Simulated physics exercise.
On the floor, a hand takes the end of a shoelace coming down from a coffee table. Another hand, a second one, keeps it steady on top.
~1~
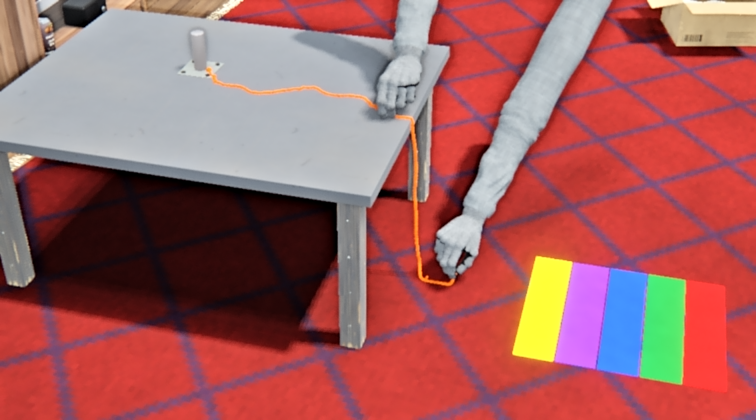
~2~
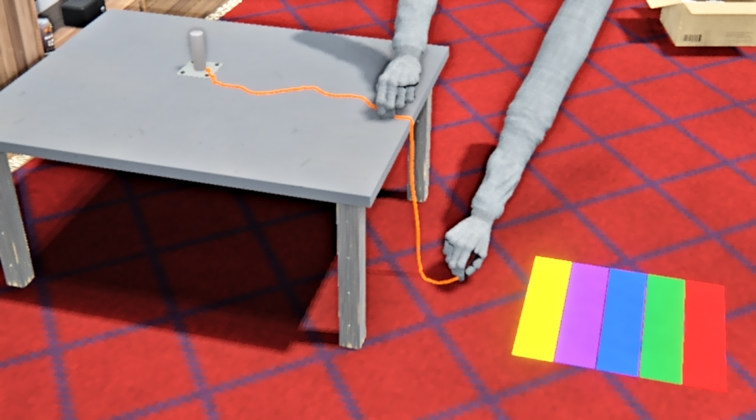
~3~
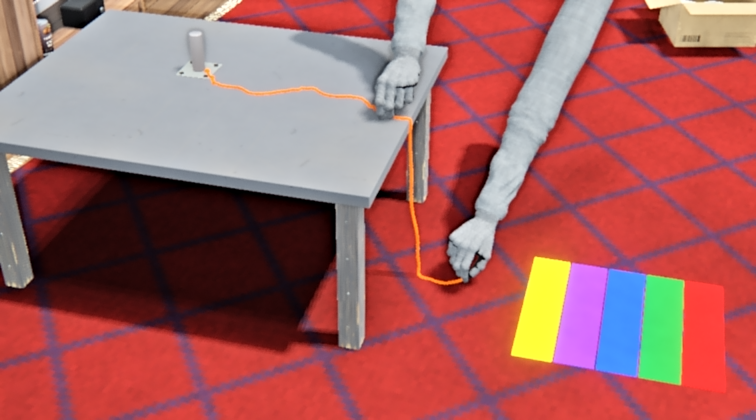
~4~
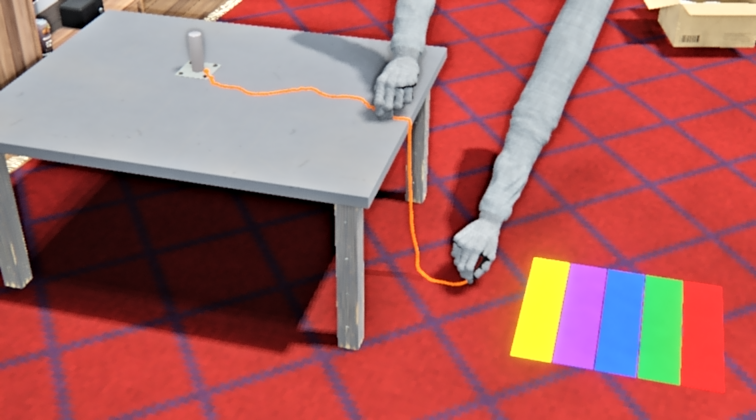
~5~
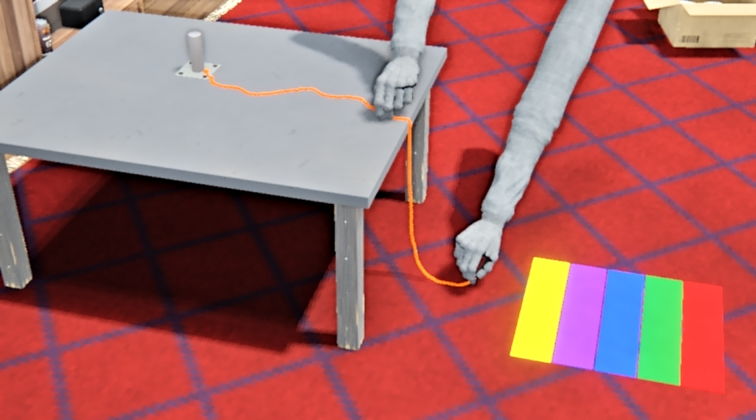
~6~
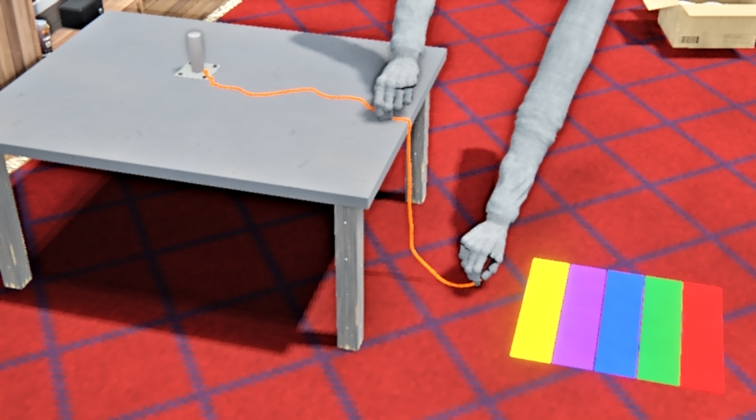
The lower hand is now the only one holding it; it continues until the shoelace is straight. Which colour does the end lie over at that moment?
It lies over blue.
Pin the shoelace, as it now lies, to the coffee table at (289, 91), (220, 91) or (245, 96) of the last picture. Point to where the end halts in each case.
Per try (px, approx.): (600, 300), (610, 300), (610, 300).
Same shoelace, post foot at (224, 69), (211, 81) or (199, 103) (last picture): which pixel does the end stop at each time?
First (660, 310), then (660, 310), and last (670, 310).
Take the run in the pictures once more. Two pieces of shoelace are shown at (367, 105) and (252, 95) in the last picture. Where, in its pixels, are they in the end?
First: (401, 111). Second: (280, 86).
Soon after, end near (552, 292); over yellow.
Then, end near (601, 300); over purple.
At full stretch, end near (631, 304); over blue. The blue one.
